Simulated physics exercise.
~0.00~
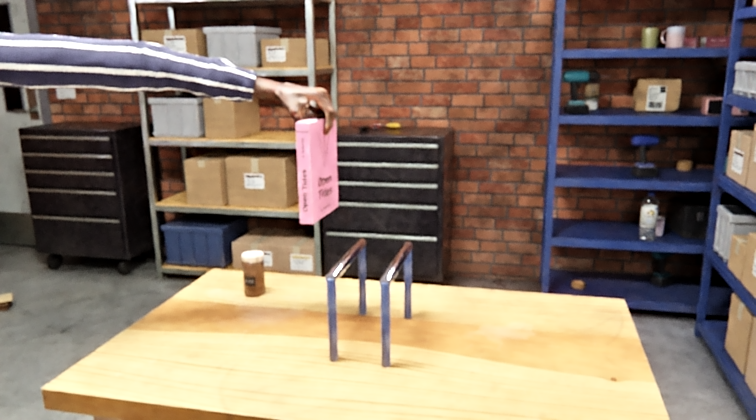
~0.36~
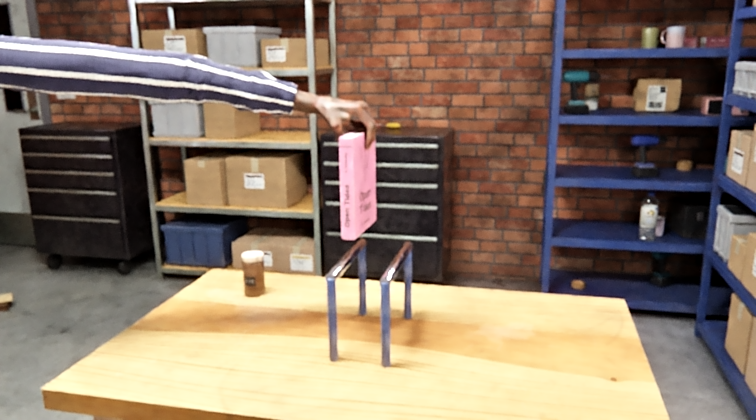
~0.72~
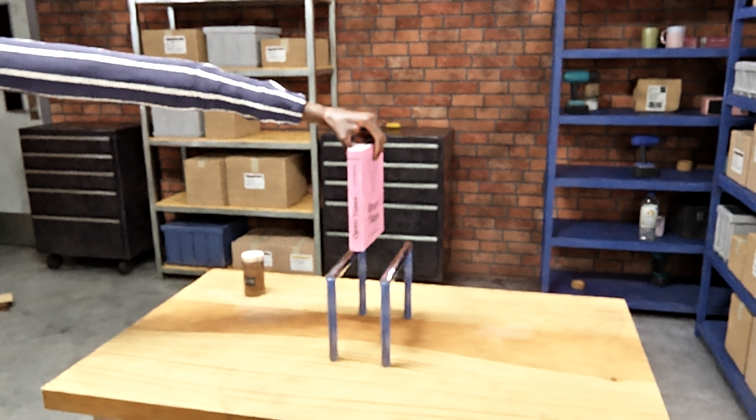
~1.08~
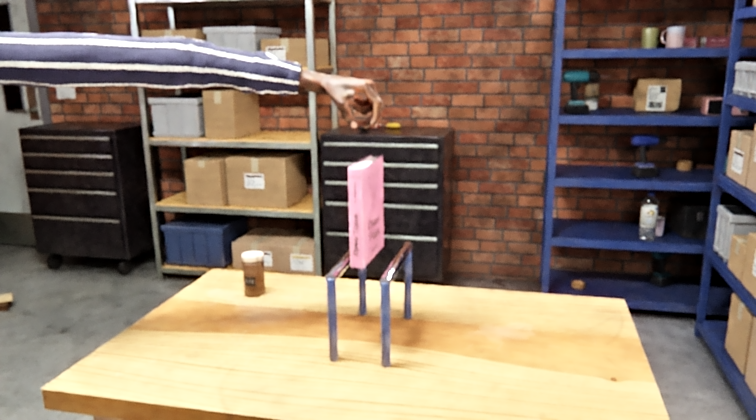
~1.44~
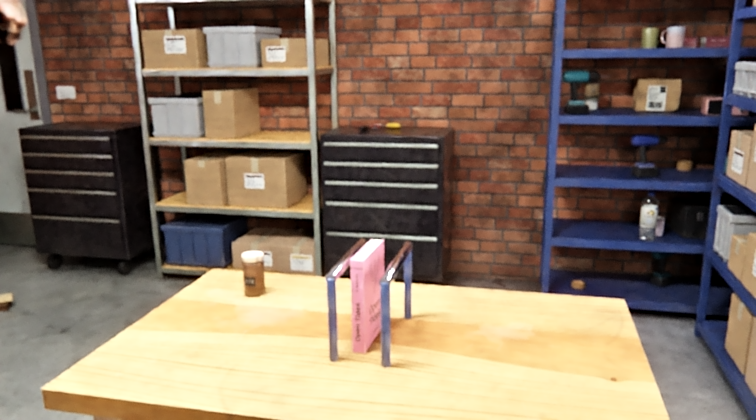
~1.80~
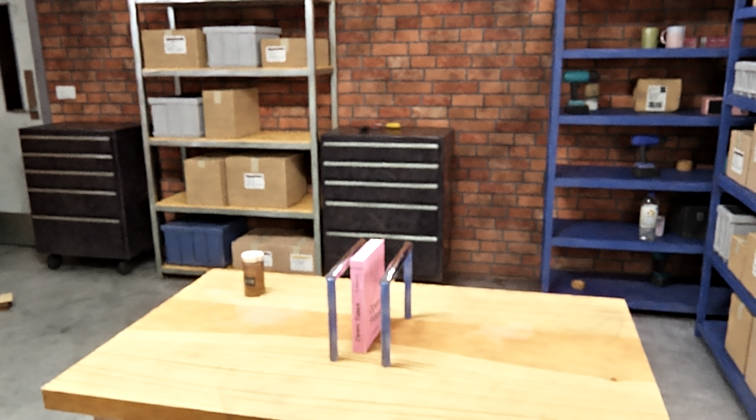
A pink book hangs upright from the hand of someone in a dark striped sleeve, reaching in from the left over a pale wooden table in a brick-walled storeroom, viewed from the front and slightly above. Two narrow dark-topped ledges on blue legs stand near the middle with a slot between them, and a brown jar with a white lid sits to their left. The hand carries the book right and lowers it above the slot. It lets go and draws back, and the book drops between the ledges. The book ends upright on the tabletop, while the jar stays put.
